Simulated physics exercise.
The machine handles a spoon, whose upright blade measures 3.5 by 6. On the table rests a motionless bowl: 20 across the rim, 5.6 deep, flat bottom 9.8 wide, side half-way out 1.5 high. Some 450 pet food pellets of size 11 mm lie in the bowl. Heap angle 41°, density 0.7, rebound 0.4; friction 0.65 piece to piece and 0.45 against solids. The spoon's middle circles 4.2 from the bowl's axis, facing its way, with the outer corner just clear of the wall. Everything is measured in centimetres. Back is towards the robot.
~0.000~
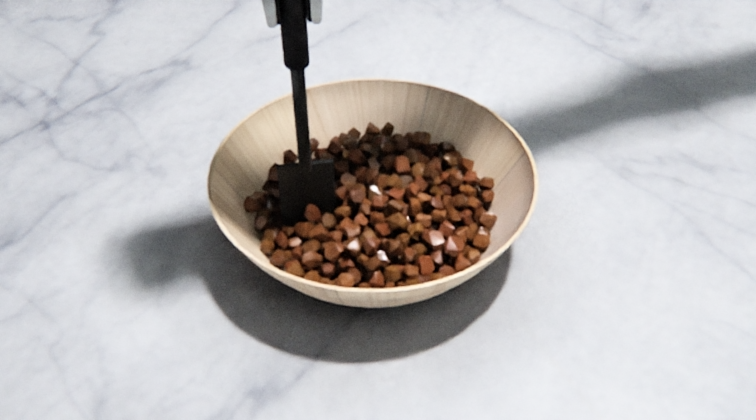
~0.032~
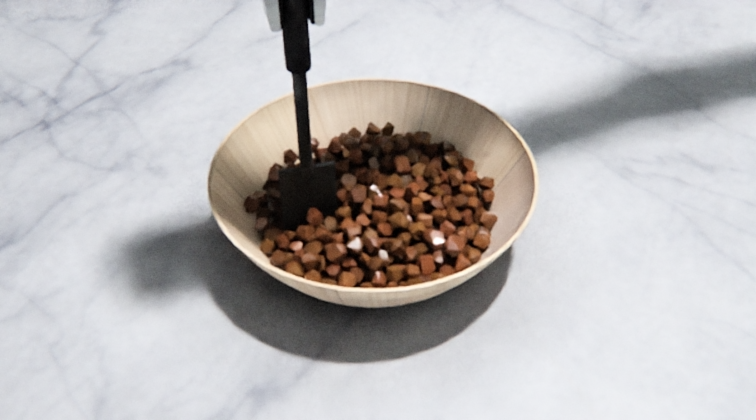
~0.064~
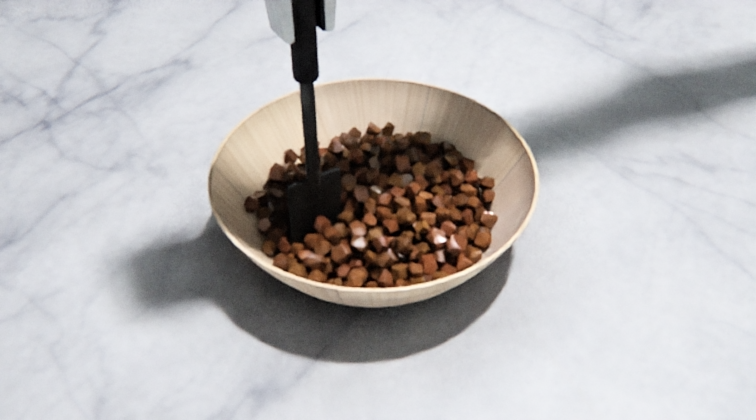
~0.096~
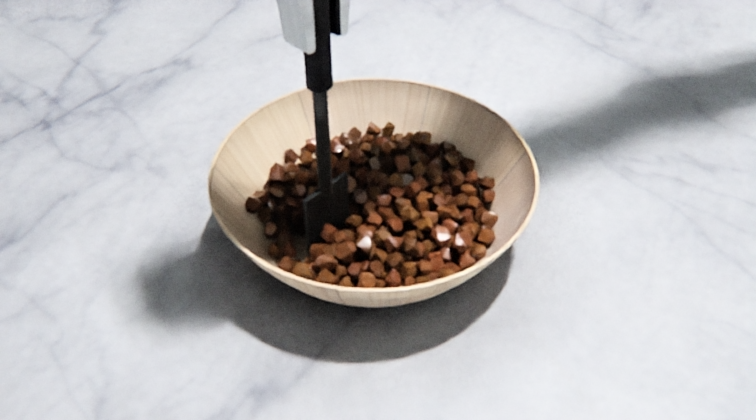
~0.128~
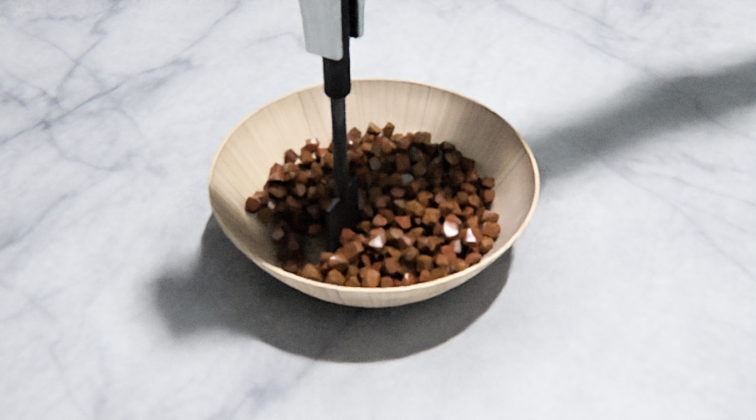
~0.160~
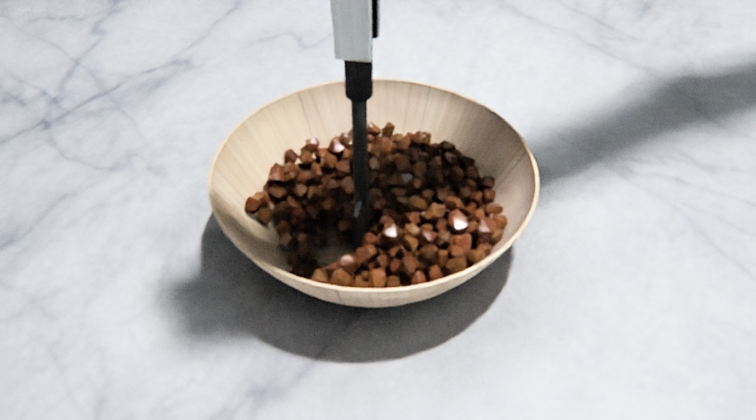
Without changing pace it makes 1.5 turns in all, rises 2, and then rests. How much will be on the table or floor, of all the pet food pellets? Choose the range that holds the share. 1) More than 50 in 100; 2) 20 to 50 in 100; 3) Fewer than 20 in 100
3, fewer than 20 in 100.
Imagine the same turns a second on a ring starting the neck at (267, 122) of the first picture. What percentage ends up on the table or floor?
I'd say around 10 per cent.
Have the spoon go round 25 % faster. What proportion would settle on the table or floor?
I'd expect about 10 %.
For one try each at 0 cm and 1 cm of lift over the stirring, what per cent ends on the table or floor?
Estimates: 10 % and 10 %.
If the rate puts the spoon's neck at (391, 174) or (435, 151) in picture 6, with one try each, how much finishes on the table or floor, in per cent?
About 15 and 25 %.
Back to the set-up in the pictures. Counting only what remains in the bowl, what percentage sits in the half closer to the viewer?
Estimate: Some 45 %.
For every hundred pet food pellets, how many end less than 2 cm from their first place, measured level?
Estimate: 5 per cent.
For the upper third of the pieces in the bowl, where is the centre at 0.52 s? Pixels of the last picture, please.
Centre of upper third: Approx. (357, 126) px.
After 0.52 s, 254° round, highest piece 8 above the table; 440 in the bowl, 12 on the table or floor, 1 in flight or on the tool.
After 0.89 s, 78° round, highest piece 7 above the table; 433 in the bowl, 19 on the table or floor, 1 in flight or on the tool.
After 1.27 s, 180° round, highest piece 6 above the table; 433 in the bowl, 20 on the table or floor.
After 1.97 s, 180° round, highest piece 6 above the table; 433 in the bowl, 20 on the table or floor.
At rest, 433 in the bowl, 20 on the table or floor. That is 4 % on the table or floor.
